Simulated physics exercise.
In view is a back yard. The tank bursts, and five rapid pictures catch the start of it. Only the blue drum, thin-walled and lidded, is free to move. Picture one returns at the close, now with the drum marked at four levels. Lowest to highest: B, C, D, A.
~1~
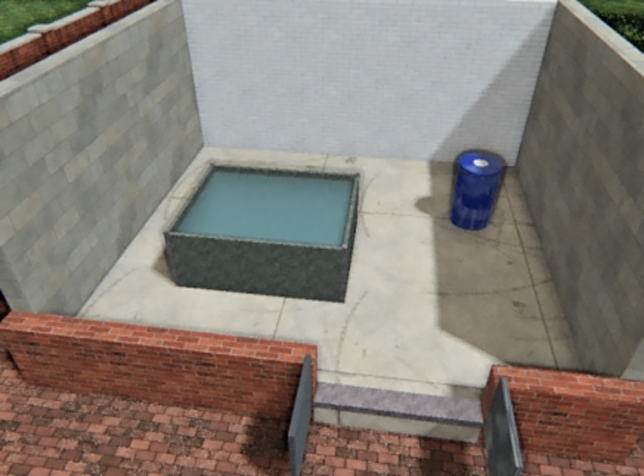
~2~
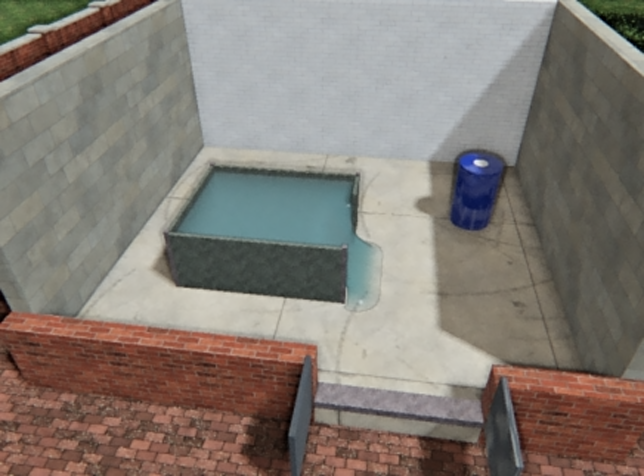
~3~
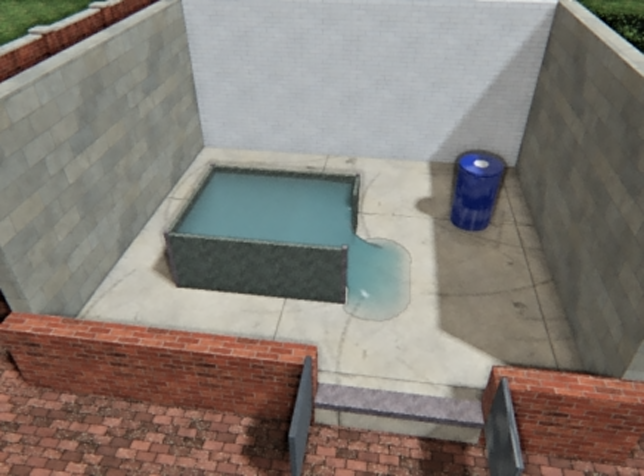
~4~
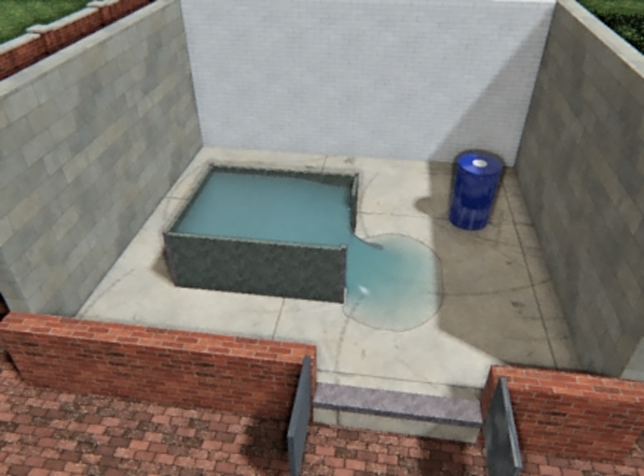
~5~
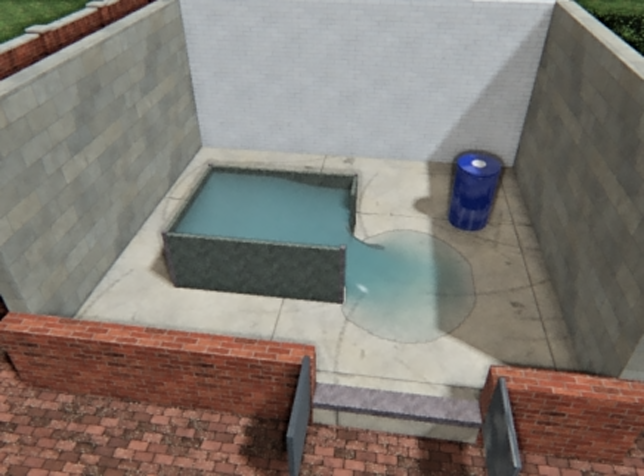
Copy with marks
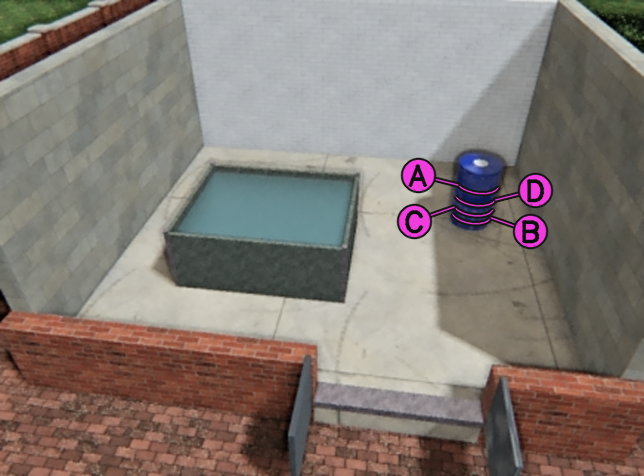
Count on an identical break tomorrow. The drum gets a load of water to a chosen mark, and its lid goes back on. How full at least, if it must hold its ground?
C.
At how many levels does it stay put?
Three of the four.
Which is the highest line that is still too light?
That would be B.
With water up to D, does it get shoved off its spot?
No, not at all.
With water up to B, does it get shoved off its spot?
Yes, it does.
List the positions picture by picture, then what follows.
Lid of the blue drum at (481, 163); tank full, its middle at (271, 207); open gate at (402, 358), in the first picture.
In the second picture, 2 % of the ground wet, in view closest to the drum at (372, 246).
In the third picture, 4 % of the ground wet, in view closest to the drum at (392, 244).
In the fourth picture, 7 % of the ground wet, in view closest to the drum at (419, 246).
Lid of the blue drum at (479, 164); 11 % of the ground wet, in view closest to the drum at (447, 247), in the fifth picture.
On the marked copy, A at (479, 193); B at (473, 223); C at (474, 215); D at (476, 205); from the bottom up B, C, D, A.
If A is chosen, it does not move.
If B is chosen, it is pushed about its own width away.
If C is chosen, it does not move.
If D is chosen, it does not move.
